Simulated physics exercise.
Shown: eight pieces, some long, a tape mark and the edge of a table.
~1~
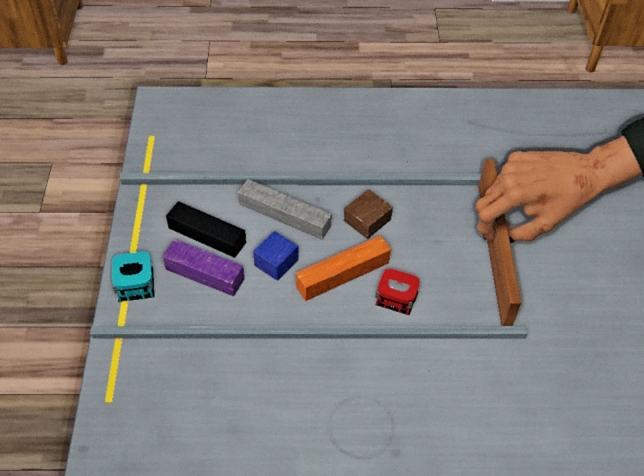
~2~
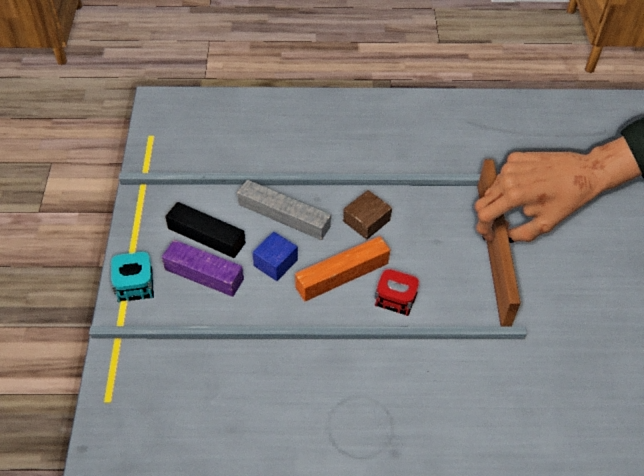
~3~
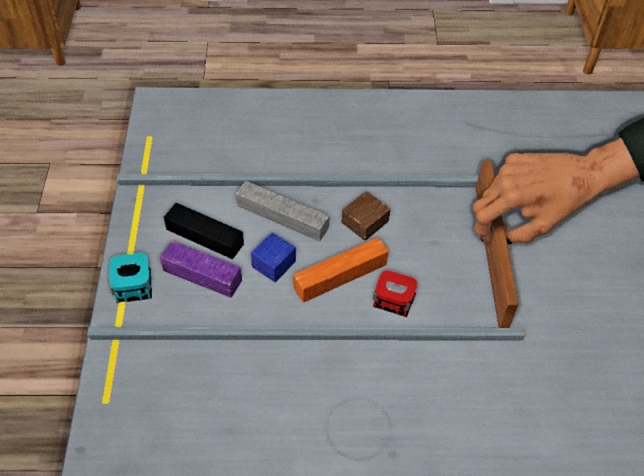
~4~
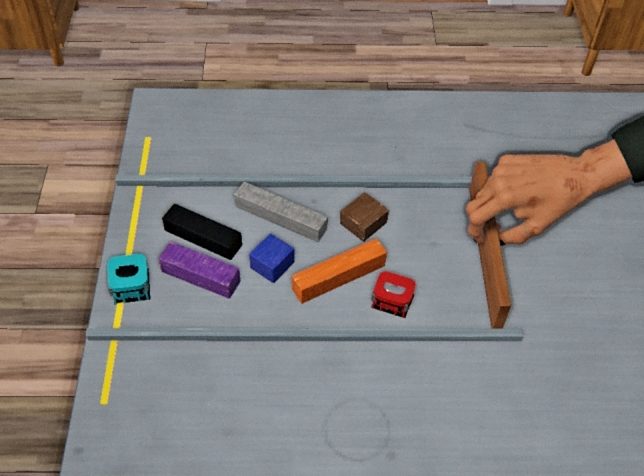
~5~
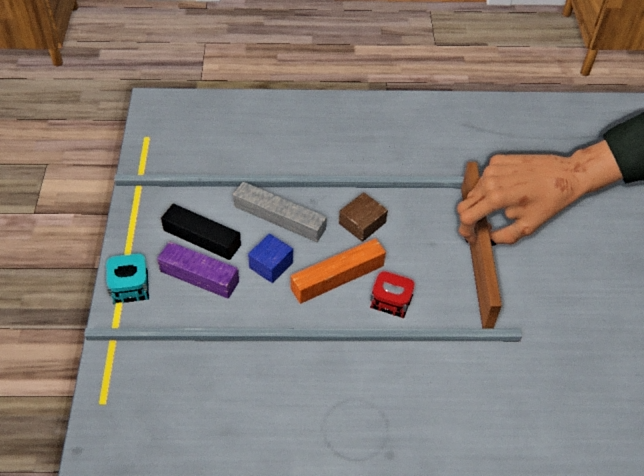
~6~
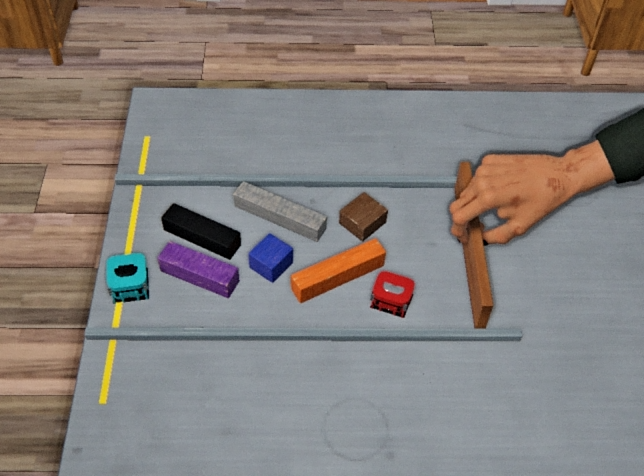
A hand slid an upright wooden board a short way left between two rails on a gray table, while the colored blocks and the small turquoise and red pieces lay still, untouched by it.
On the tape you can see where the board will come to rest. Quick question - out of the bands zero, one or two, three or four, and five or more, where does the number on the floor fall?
Seems five or more of them come crashing down.
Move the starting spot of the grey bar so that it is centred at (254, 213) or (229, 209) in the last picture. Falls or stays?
First place: It goes off the edge; second place: It goes off the edge.
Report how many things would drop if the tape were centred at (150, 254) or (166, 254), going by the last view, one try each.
The first try gives 3 and the second gives 3.
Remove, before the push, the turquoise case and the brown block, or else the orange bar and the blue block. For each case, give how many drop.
Taking the two tries in turn, it comes to 5 and 4.
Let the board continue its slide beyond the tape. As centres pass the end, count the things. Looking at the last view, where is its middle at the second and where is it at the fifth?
(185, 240), later (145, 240).
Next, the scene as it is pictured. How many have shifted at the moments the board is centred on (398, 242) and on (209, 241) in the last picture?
1 and 8.
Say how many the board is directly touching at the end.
Contact count: 2.
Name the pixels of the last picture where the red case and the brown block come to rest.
Final positions: Near (97, 305); near (109, 207).
A little later, none off yet; turquoise case at rest near (128, 278); black stick at rest near (201, 231); purple bar at rest near (199, 269).
Next, none off yet; turquoise case at rest near (128, 278); black stick shifted a little near (185, 225); purple bar shifted a little near (179, 263).
Later still, none off yet; turquoise case shifted about its own width near (81, 289); black stick shifted about its own width near (103, 220); purple bar shifted about its own width near (96, 258).
When it is over, the number that fall off is five or more; down, orange bar, grey bar, blue block, purple bar, black stick and turquoise case.
